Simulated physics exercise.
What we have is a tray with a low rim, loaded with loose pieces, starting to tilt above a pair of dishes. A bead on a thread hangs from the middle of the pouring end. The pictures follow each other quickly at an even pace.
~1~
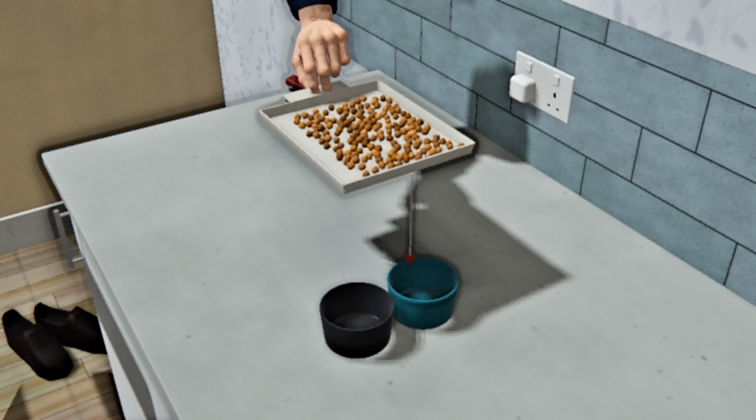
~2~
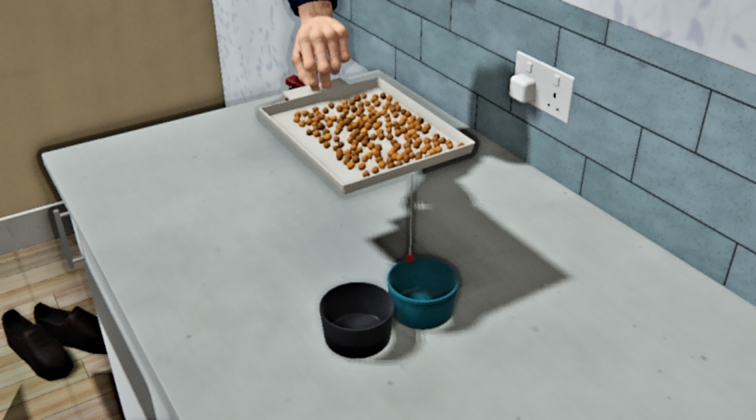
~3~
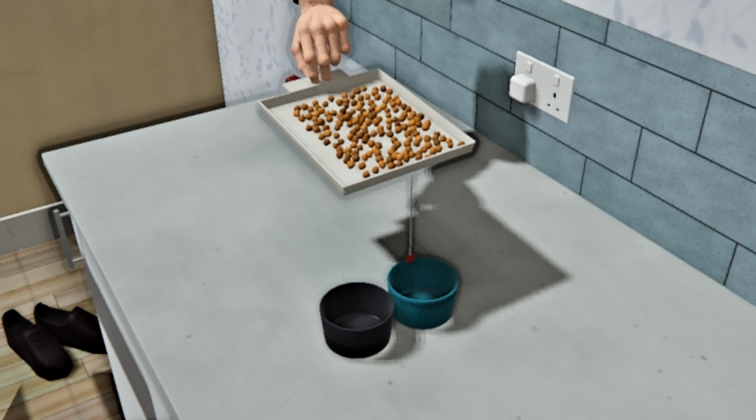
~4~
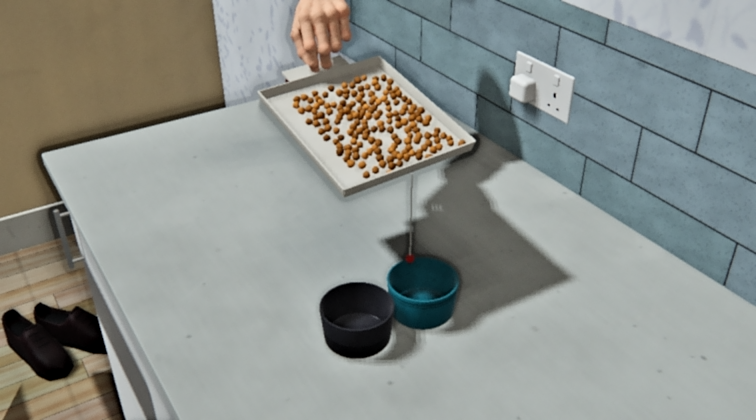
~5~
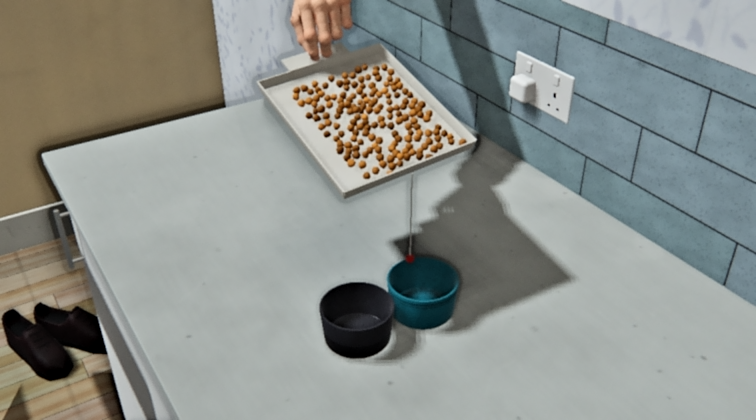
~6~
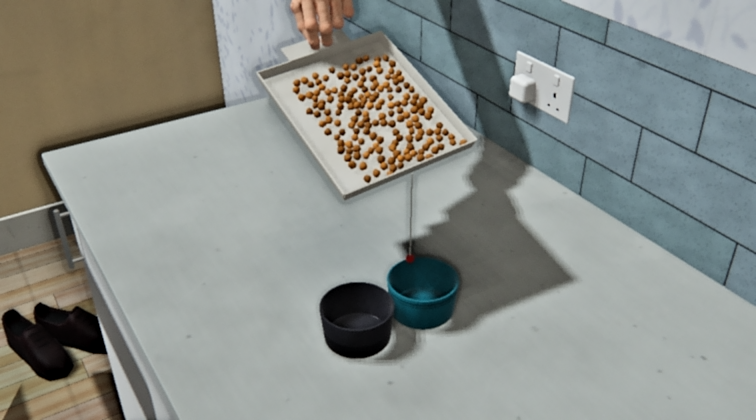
On a pale kitchen counter beside blue-grey wall tiles, a hand is at the far end of a shallow tray of roasted chickpeas, with a dark dish and a teal dish in front. The hand gradually raises the far end, and the tray slants more steeply, its near left corner lowest.
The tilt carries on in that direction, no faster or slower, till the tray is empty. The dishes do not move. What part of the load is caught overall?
They take over half between them.
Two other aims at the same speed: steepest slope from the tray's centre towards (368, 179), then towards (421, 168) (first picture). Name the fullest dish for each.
First left, then right.
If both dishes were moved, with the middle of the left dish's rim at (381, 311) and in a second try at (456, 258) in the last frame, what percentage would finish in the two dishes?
Roughly 70 per cent, and 0 per cent.
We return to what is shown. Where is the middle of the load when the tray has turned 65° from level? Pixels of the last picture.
Near (388, 143).
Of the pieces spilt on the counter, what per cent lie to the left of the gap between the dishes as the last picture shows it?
Close to 10 per cent.
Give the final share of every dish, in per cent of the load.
Left dish near 40 in a hundred; right dish near 30.
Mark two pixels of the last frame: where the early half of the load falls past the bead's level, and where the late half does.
At about (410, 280), then at (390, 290).
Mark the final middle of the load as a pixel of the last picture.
Near (384, 327).
Soon after the last picture, tray tipped steeply; nearly all on the tray; a stray few in the left dish; a stray few in the air.
A little later, tray tipped past a quarter turn; most on the tray; a small part in the left dish; a stray few in the right dish; a stray few outside both; a small part in the air.
Later still, tray tipped past a quarter turn; about half in the left dish; about a quarter in the right dish; about a quarter outside both.
At rest, tray tipped past a quarter turn; about half in the left dish; about a quarter in the right dish; about a quarter outside both.
